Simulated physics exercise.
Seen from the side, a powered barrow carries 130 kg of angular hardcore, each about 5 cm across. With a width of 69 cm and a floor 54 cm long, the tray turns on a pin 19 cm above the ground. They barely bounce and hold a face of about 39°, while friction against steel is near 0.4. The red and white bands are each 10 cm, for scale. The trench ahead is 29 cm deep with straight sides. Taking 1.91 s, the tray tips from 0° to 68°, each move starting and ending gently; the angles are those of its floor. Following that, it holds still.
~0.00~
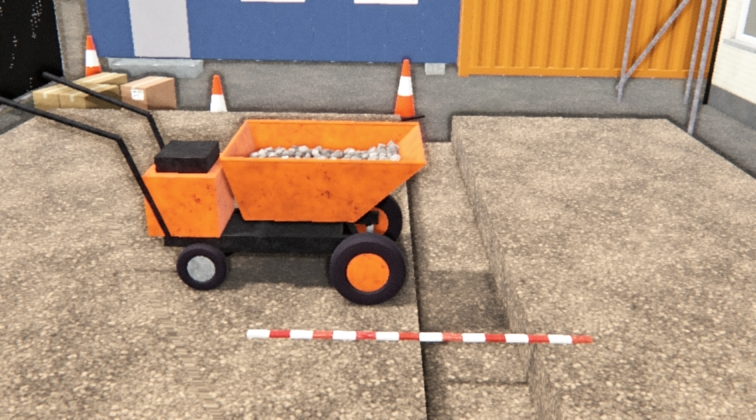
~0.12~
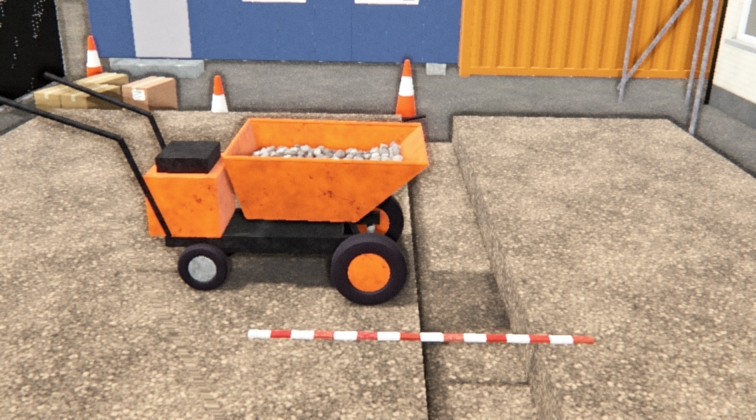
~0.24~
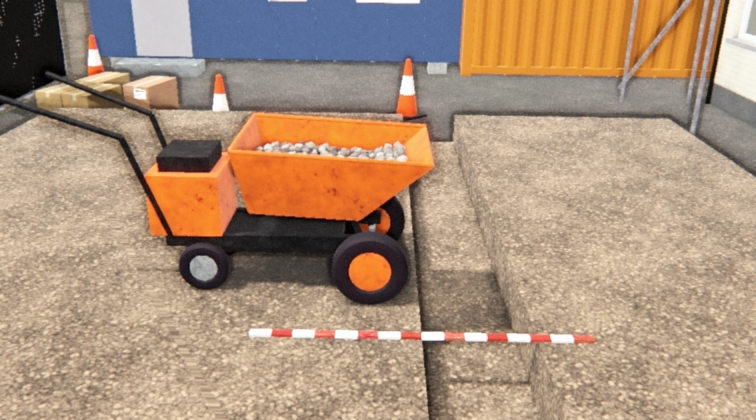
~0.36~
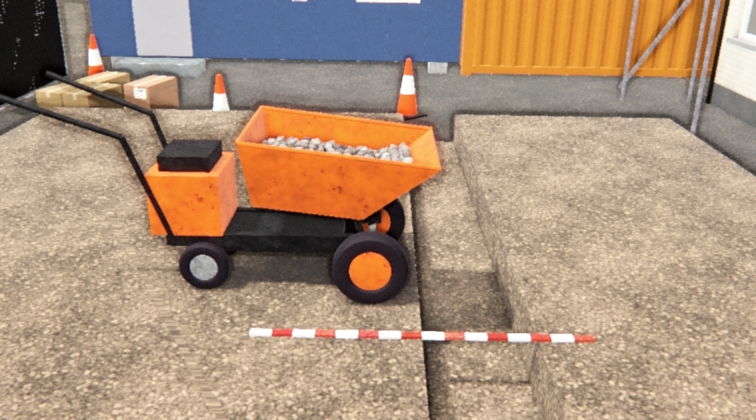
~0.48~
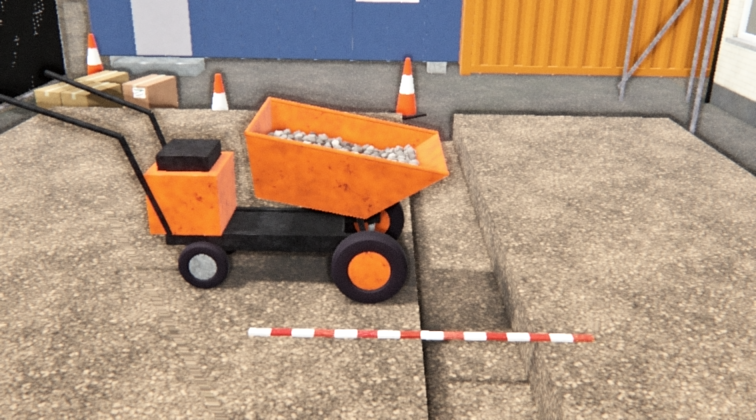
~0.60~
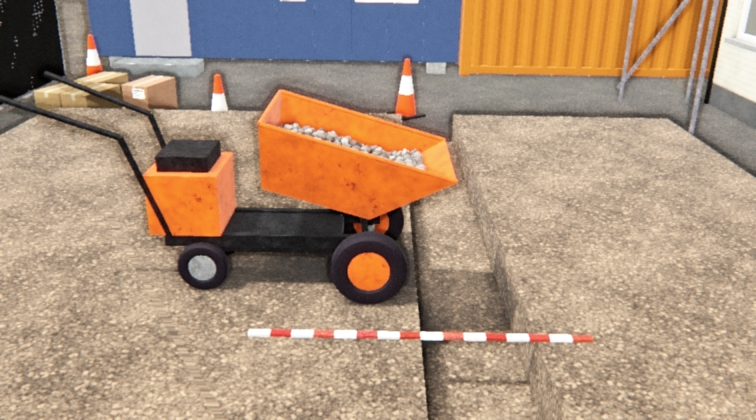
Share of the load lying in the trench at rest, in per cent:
71 per cent.
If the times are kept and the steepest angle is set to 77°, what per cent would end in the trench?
The trench would hold about 75% of it.
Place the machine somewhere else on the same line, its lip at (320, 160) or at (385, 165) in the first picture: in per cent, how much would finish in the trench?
95 % and 100 %.
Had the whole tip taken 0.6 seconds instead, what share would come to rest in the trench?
It'd be some 45 per cent.
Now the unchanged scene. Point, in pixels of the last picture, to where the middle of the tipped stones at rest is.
Somewhere around (498, 305) in the last picture.
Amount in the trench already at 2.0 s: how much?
I'd put it near 20 per cent.
After 1.4 s the floor is at 57°; 100 % in the tray; the foremost stones are at (473, 226).
After 2.0 s the floor is at 68°; 66 % in the tray, 21 % in the trench, 13 % past the trench; the foremost stones are at (552, 278).
After 2.4 s the floor is at 68°; 32 % in the tray, 39 % in the trench, 29 % past the trench; the foremost stones are at (606, 287).
After 4.3 s the floor is at 68°; 0 % in the tray, 71 % in the trench, 29 % past the trench; the foremost stones are at (614, 280).
